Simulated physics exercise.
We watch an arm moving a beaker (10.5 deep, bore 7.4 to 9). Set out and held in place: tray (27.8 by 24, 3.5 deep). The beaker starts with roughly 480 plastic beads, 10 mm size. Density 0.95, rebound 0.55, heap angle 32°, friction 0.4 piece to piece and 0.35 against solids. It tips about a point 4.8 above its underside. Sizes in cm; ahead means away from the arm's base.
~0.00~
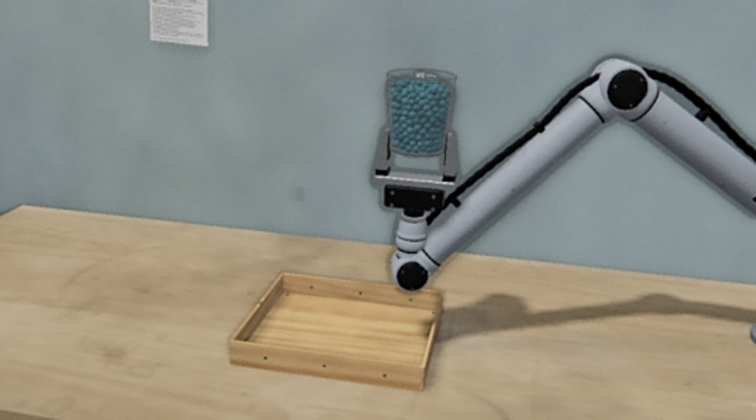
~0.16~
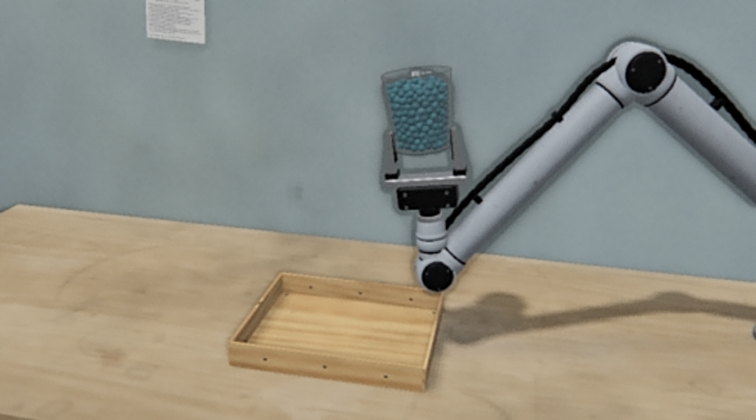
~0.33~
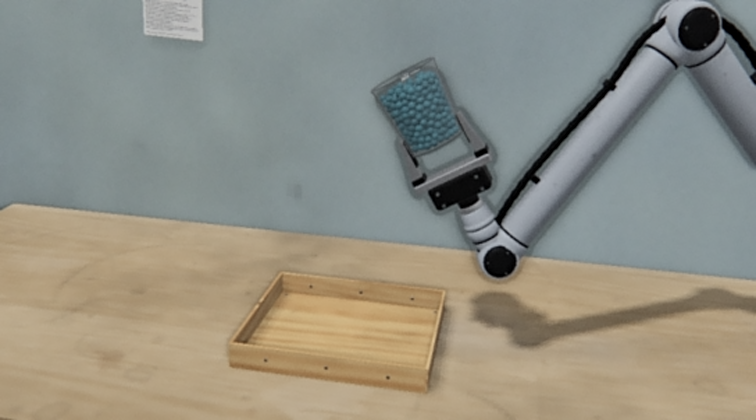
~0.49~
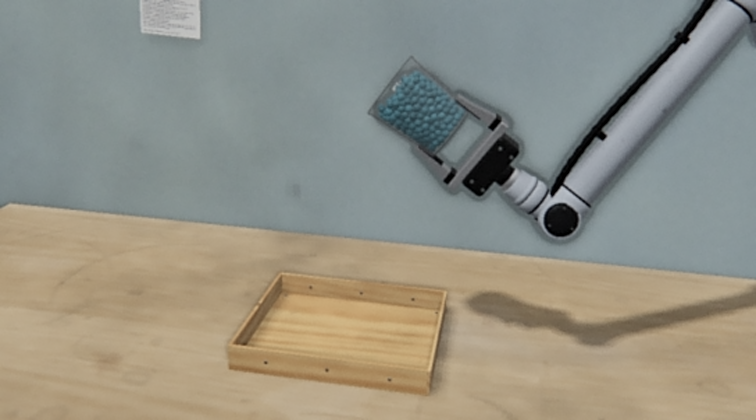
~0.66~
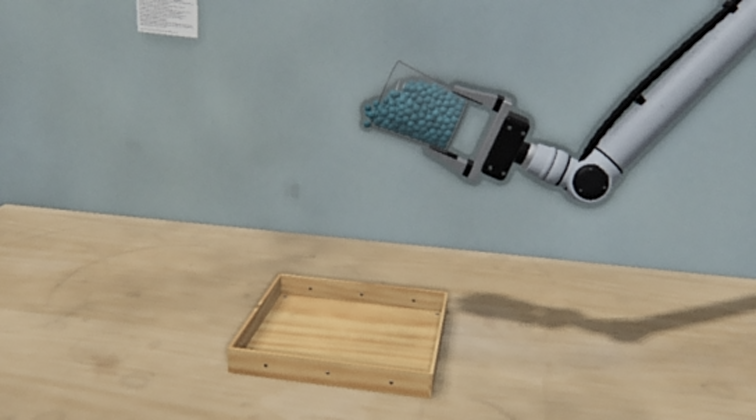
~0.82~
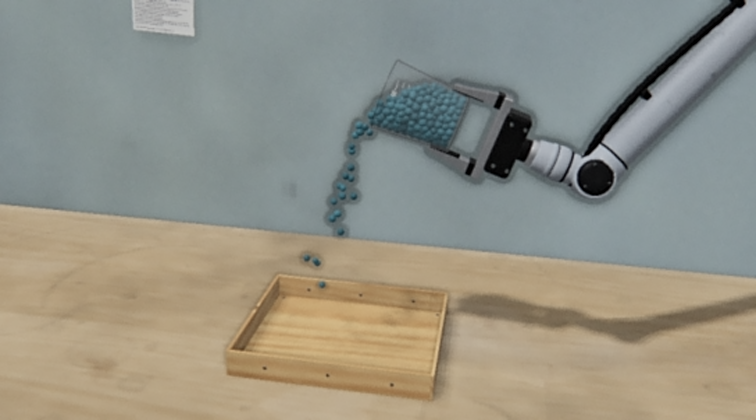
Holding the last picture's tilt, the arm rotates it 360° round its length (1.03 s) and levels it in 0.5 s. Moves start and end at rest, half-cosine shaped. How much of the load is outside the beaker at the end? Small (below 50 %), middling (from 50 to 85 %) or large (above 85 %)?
A small share, below 50 %, ends outside the beaker.
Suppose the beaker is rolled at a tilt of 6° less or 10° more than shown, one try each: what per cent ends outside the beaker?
About 15 and 55 per cent.
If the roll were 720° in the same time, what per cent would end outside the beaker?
In that case some 25 per cent.
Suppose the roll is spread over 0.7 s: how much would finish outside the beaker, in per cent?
In that case some 20 per cent.
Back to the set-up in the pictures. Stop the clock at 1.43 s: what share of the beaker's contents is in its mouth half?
Some 45 per cent.
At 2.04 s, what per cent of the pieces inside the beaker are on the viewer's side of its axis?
Some 60 per cent.
After 1.43 s, tipped 72°, highest piece 40 above the table; 401 in the beaker, 41 in the tray, 3 on the table or floor, 30 in flight or on a rim.
After 2.04 s, tipped 48°, highest piece 39 above the table; 339 in the beaker, 108 in the tray, 10 on the table or floor, 18 in flight or on a rim.
After 2.55 s, upright, highest piece 41 above the table; 338 in the beaker, 123 in the tray, 13 on the table or floor, 1 in flight or on a rim.
After 3.25 s, upright, highest piece 41 above the table; 338 in the beaker, 124 in the tray, 13 on the table or floor.
In the end, 338 in the beaker, 124 in the tray, 13 on the table or floor. That is 29 % outside the beaker.
